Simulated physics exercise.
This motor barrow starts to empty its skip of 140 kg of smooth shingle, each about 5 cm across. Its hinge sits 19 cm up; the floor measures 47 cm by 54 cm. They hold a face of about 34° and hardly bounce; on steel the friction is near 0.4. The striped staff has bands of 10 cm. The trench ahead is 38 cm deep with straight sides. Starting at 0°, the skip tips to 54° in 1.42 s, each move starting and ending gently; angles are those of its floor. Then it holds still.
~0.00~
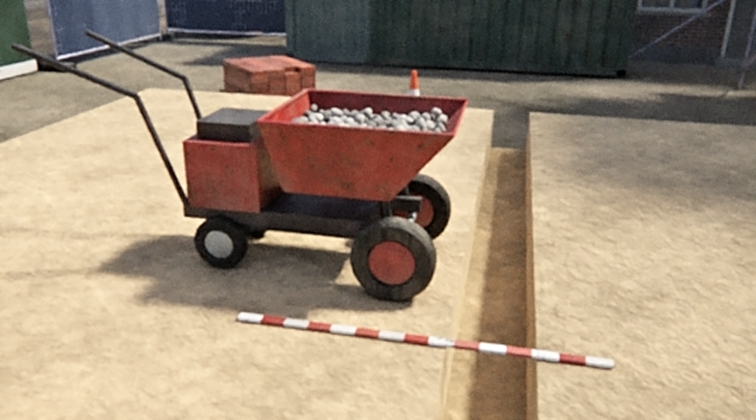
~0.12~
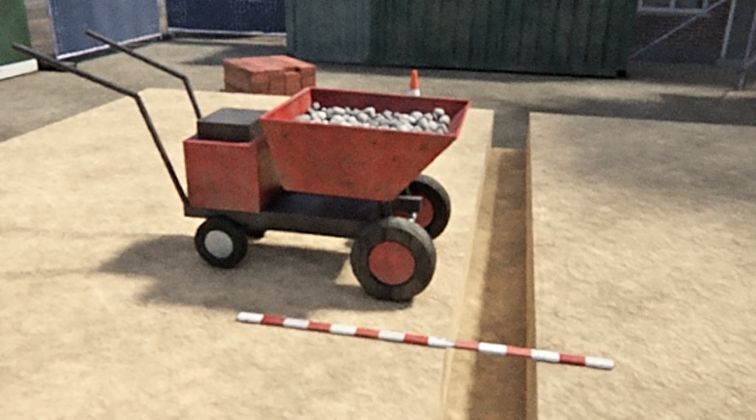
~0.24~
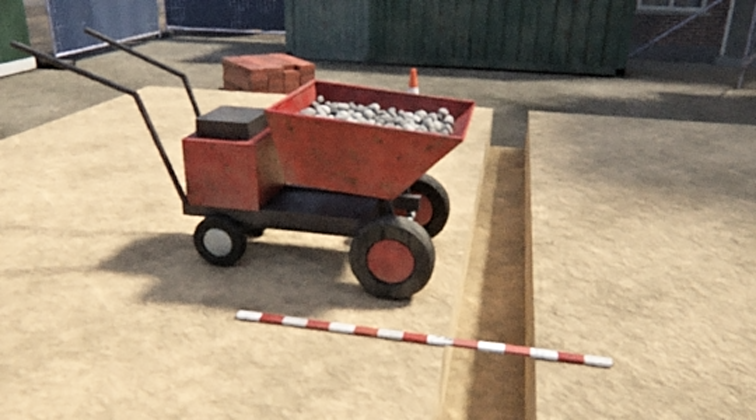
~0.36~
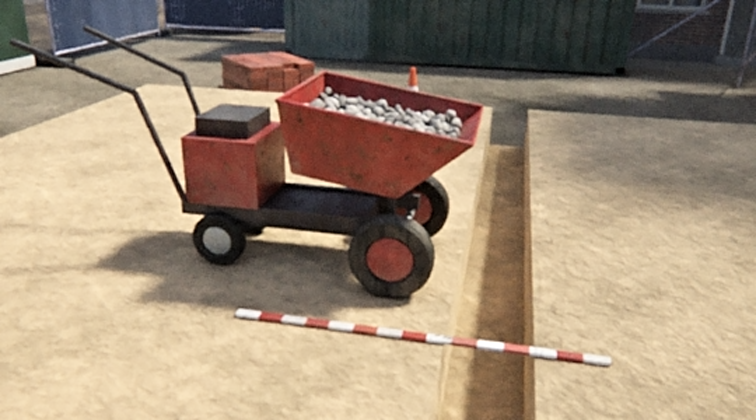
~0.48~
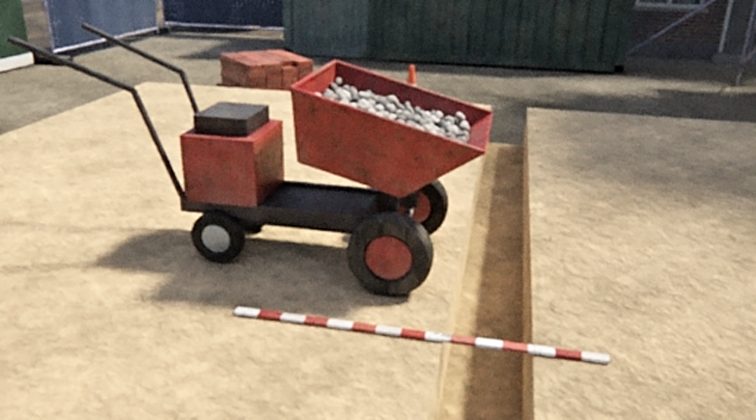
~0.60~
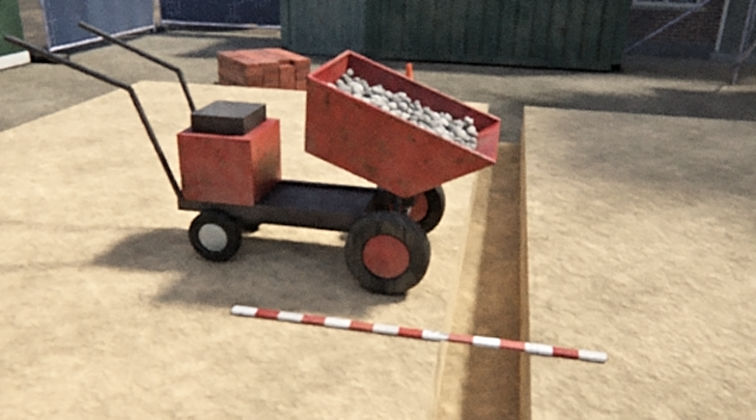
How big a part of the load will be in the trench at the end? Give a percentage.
About 13 per cent.
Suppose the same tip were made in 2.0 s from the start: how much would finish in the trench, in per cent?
In that case some 15 per cent.
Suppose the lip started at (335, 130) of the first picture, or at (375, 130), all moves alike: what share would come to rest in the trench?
About 55 and 60 per cent.
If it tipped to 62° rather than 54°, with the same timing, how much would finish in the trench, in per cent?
In that case some 25 per cent.
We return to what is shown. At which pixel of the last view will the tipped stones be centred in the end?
Around (568, 276).
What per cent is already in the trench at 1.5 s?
Some 0 per cent.
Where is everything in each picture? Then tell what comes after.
The skip is at 0°, its lip at (454, 136); the top of the load is at (375, 118), in the first picture.
Lip at (457, 138), floor tilted 1°, highest stones at (369, 117); the stones move at 0.1 m/s on average, in the second picture.
Lip at (463, 140), floor tilted 4°, highest stones at (346, 110); the stones move at 0.3 m/s on average, in the third picture.
Lip at (473, 145), floor tilted 9°, highest stones at (343, 102); the stones move at 0.4 m/s on average, in the fourth picture.
The skip is at 14°, its lip at (484, 153); the top of the load is at (341, 93); the stones move at 0.4 m/s on average, in the fifth picture.
The skip is at 21°, its lip at (495, 163); the top of the load is at (351, 85); the stones move at 0.5 m/s on average, in the sixth picture.
After 1.1 s the floor is at 45°; 100 % in the skip; the foremost stones are at (512, 188).
After 1.5 s the floor is at 54°; 86 % in the skip, 13 % past the trench; the foremost stones are at (587, 267).
After 1.9 s the floor is at 54°; 64 % in the skip, 36 % past the trench; the foremost stones are at (672, 295).
After 3.8 s the floor is at 54°; 35 % in the skip, 13 % in the trench, 52 % past the trench; the foremost stones are at (750, 288).
